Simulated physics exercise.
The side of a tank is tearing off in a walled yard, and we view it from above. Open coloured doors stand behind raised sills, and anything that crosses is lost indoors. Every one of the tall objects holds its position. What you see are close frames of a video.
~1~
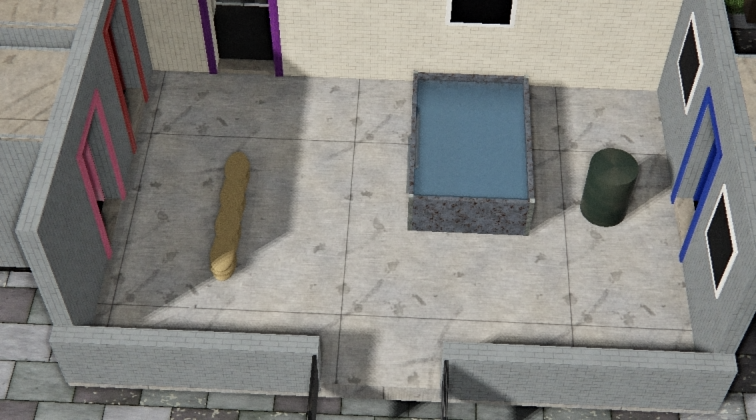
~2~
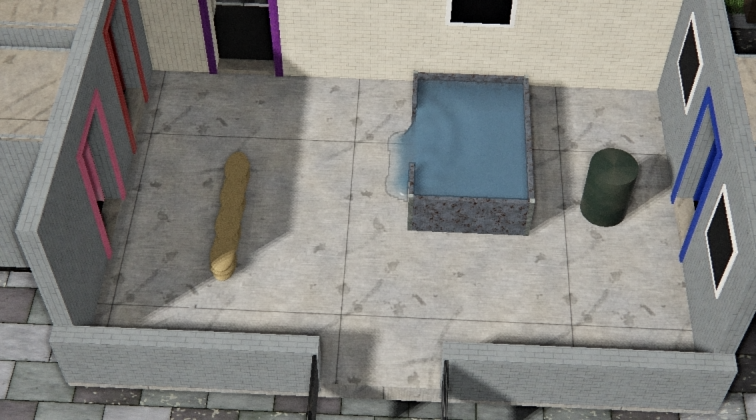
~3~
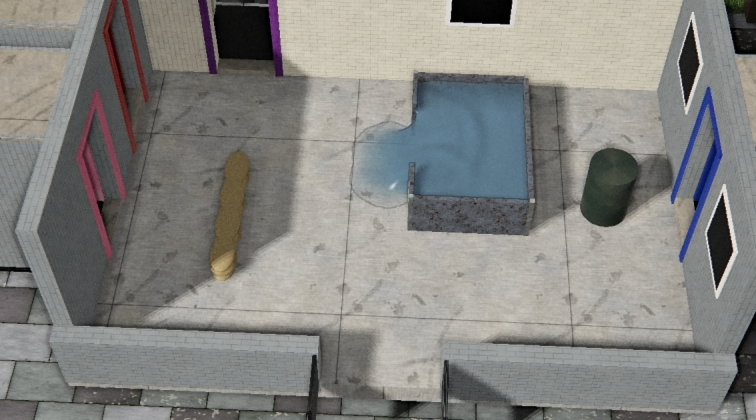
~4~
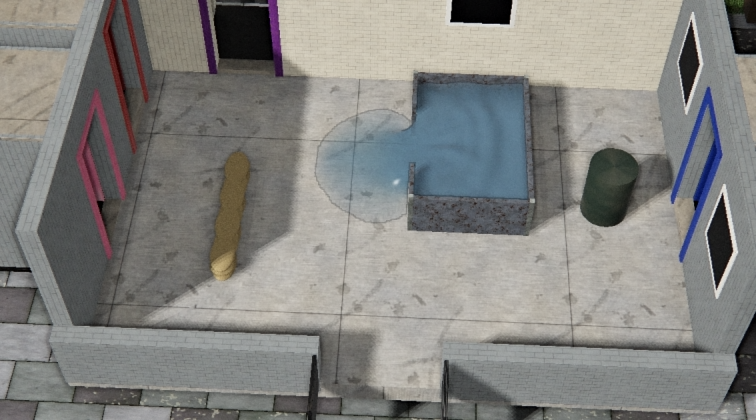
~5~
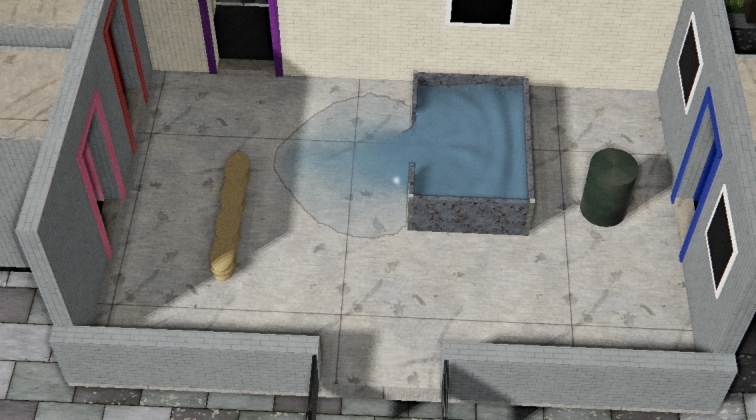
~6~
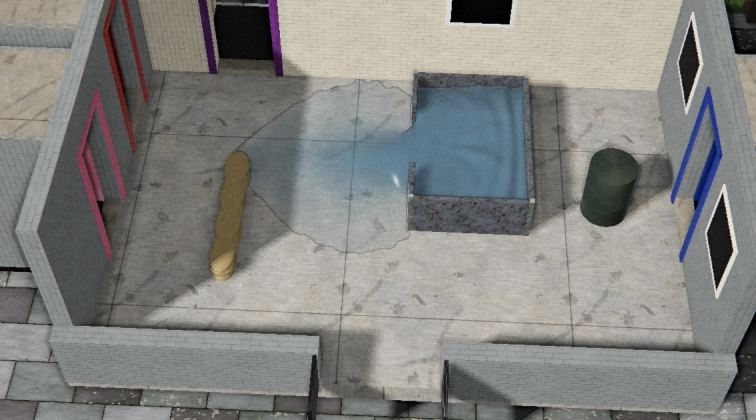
The clip opens on a walled yard with a full stone tank standing between a tan post and a dark green cylinder. The tank's left side breaks open and water pours through the gap, spreading leftward across the floor in a widening, thinning sheet that reaches the unmoving tan post.
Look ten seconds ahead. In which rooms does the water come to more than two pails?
Result: The blue door doesn't overshoot the mark there, the pink door overshoots the mark there, the red door doesn't overshoot the mark there, the purple door overshoots the mark there.
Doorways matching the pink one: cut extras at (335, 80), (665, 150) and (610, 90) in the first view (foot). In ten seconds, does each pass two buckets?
In that order: Is over, stays under, takes less.
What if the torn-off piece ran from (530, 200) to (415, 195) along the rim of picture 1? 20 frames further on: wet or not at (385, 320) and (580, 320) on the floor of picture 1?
The first spot is soaked and the second is soaked.
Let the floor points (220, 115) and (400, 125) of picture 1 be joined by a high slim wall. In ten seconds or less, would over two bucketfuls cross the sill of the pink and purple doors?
Lab note: Pink door crosses the line; purple door doesn't reach it.
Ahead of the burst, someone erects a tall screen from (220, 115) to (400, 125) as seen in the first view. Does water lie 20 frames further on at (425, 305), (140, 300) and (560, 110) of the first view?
Results in order: Bone-dry / swamped / bone-dry.
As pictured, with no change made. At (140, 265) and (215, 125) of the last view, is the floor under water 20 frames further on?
Soaked, soaked.
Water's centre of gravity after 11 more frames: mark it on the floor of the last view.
My guess is about (370, 164).
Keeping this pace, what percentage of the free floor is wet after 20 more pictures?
Roughly 50 %.
A moment on, water covers 30 % of the floor; the blue door not reached, the pink door not reached, the red door wet at the sill, nothing in, the purple door wet at the sill, nothing in.
Next, water covers 35 % of the floor; the blue door not reached, the pink door wet at the sill, nothing in, the red door wet at the sill, nothing in, the purple door under two buckets in.
Then, water covers 50 % of the floor; the blue door not reached, the pink door wet at the sill, nothing in, the red door wet at the sill, nothing in, the purple door under two buckets in.
Later, water covers 65 % of the floor; the blue door not reached, the pink door under two buckets in, the red door wet at the sill, nothing in, the purple door over two buckets in.
In the end, water covers 90 % of the floor; the blue door wet at the sill, nothing in, the pink door over two buckets in, the red door wet at the sill, nothing in, the purple door over two buckets in.
